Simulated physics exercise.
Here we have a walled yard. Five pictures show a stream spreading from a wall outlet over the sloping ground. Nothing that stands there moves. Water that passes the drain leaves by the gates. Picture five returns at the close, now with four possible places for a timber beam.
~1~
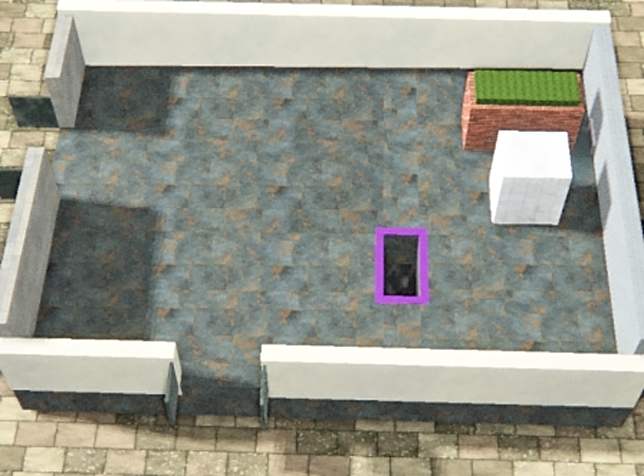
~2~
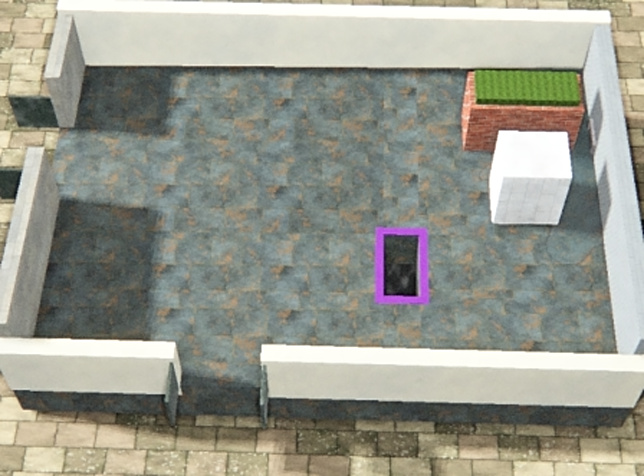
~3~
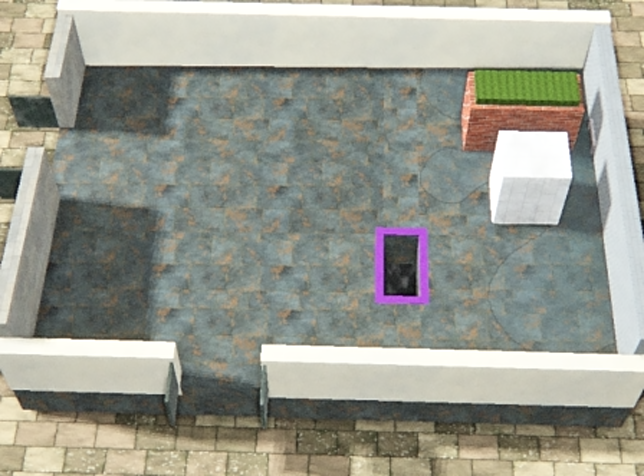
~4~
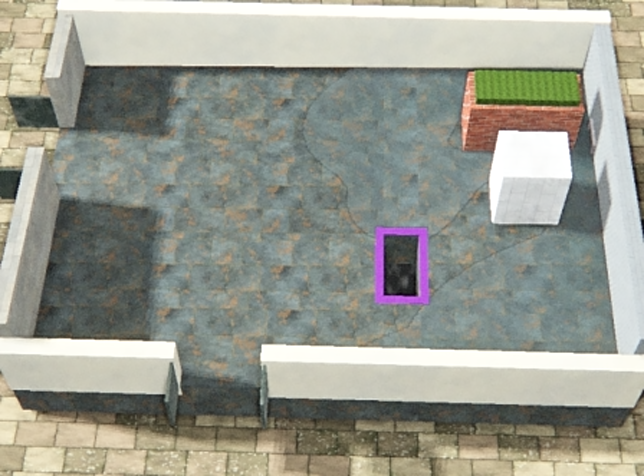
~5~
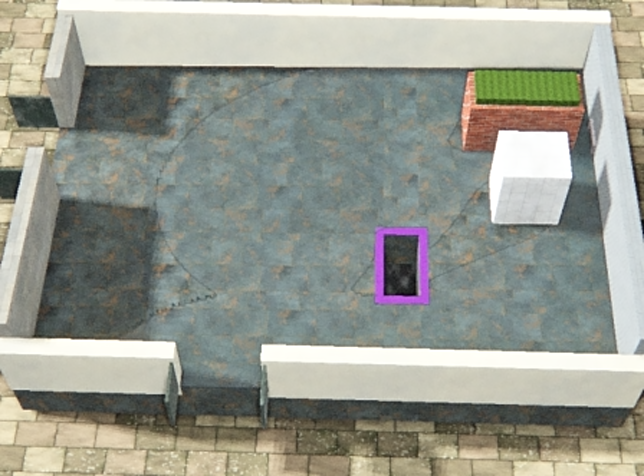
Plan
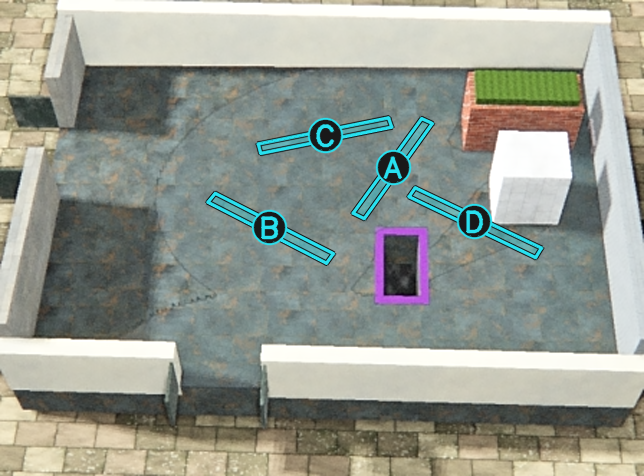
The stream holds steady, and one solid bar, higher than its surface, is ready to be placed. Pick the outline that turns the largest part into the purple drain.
A beats the others.
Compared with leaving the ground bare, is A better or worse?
Position A is better.
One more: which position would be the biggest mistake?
That is position D.
In cyan, A from (358, 215) to (427, 121); B from (211, 197) to (329, 258); C from (259, 148) to (390, 122); D from (412, 192) to (538, 252).
With A, about 12 % of the stream goes into the purple drain, about 84 % out by the gates.
With B, about 4 % of the stream goes into the purple drain, about 92 % out by the gates.
With C, about 4 % of the stream goes into the purple drain, about 92 % out by the gates.
With D, next to none of the stream goes into the purple drain, about 97 % out by the gates.
